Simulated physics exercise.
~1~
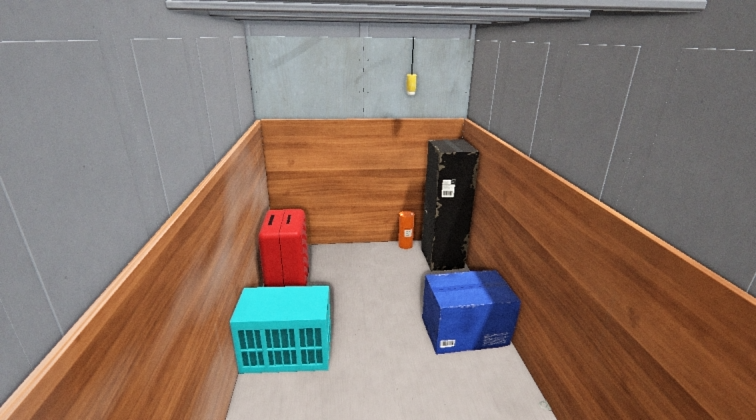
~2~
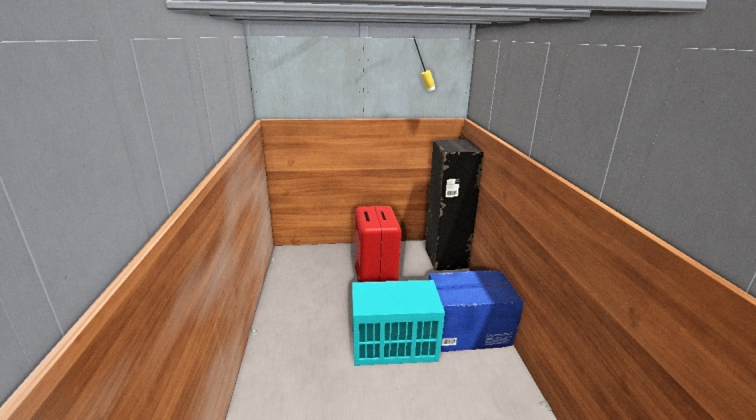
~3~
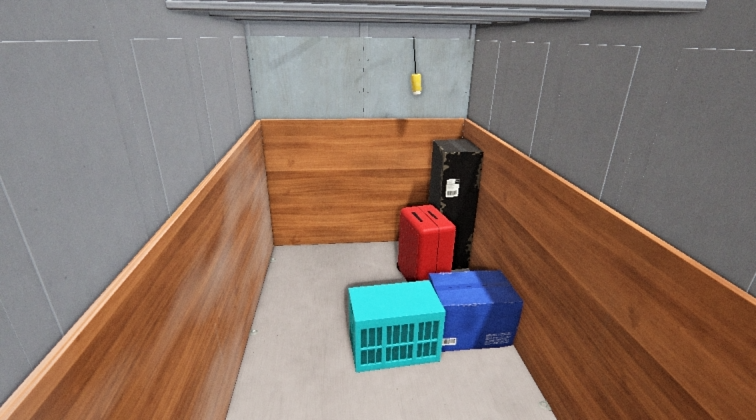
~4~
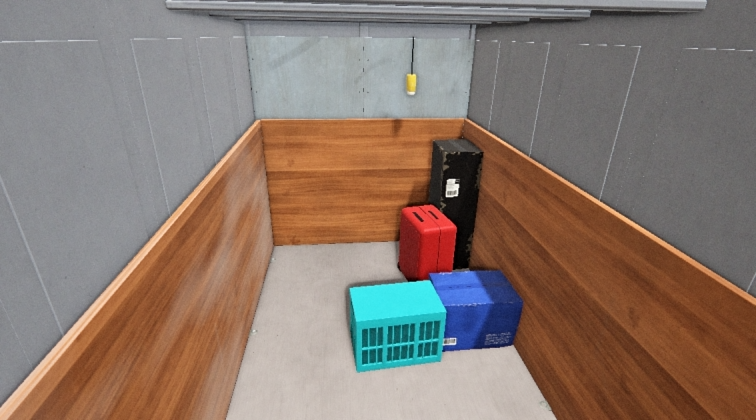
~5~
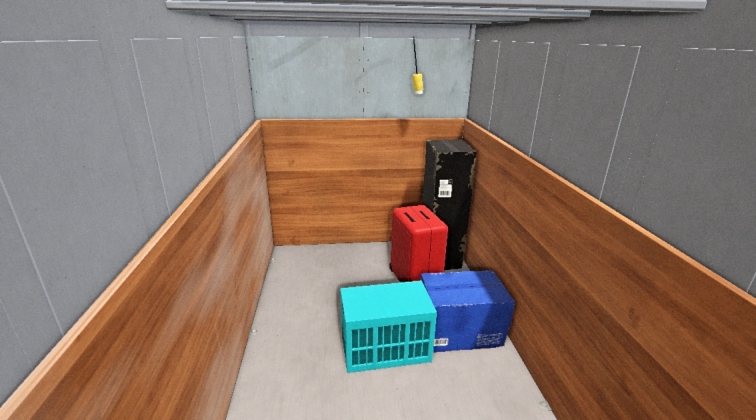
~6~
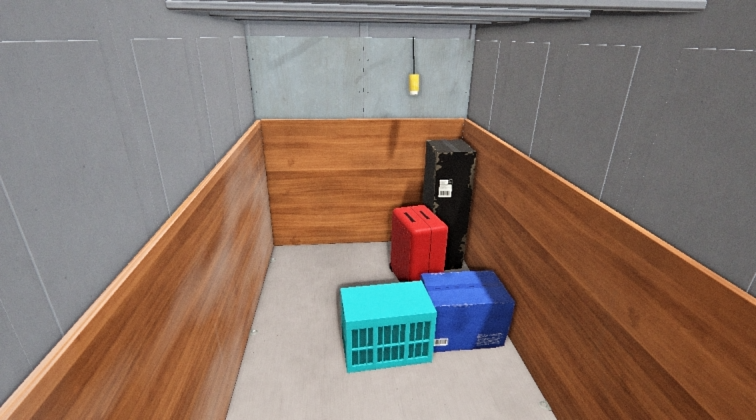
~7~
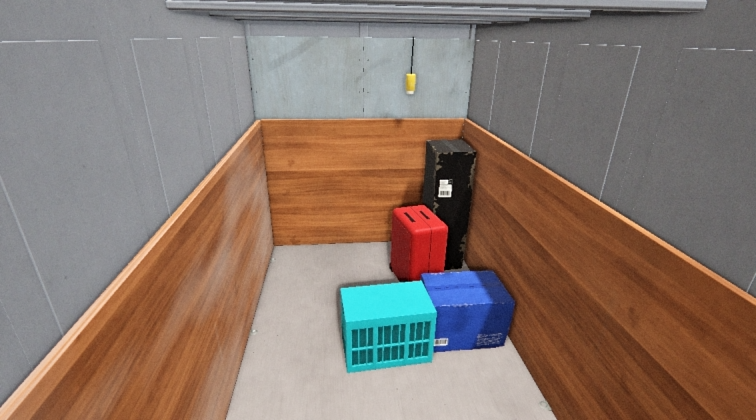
The load bay of a van is seen from behind, facing a front wall with wood-panelled sides and a yellow lamp hanging above. A red case and a turquoise chest stand on the left, a small orange canister stands near the back, and a tall black box and a blue box stand on the right. The lamp swings as the red case and turquoise chest slide right, and the canister drops out of view. The case slides further, stopping by the black box, then the load shifts slightly left. Everything visible ends upright and still, bunched on the right.
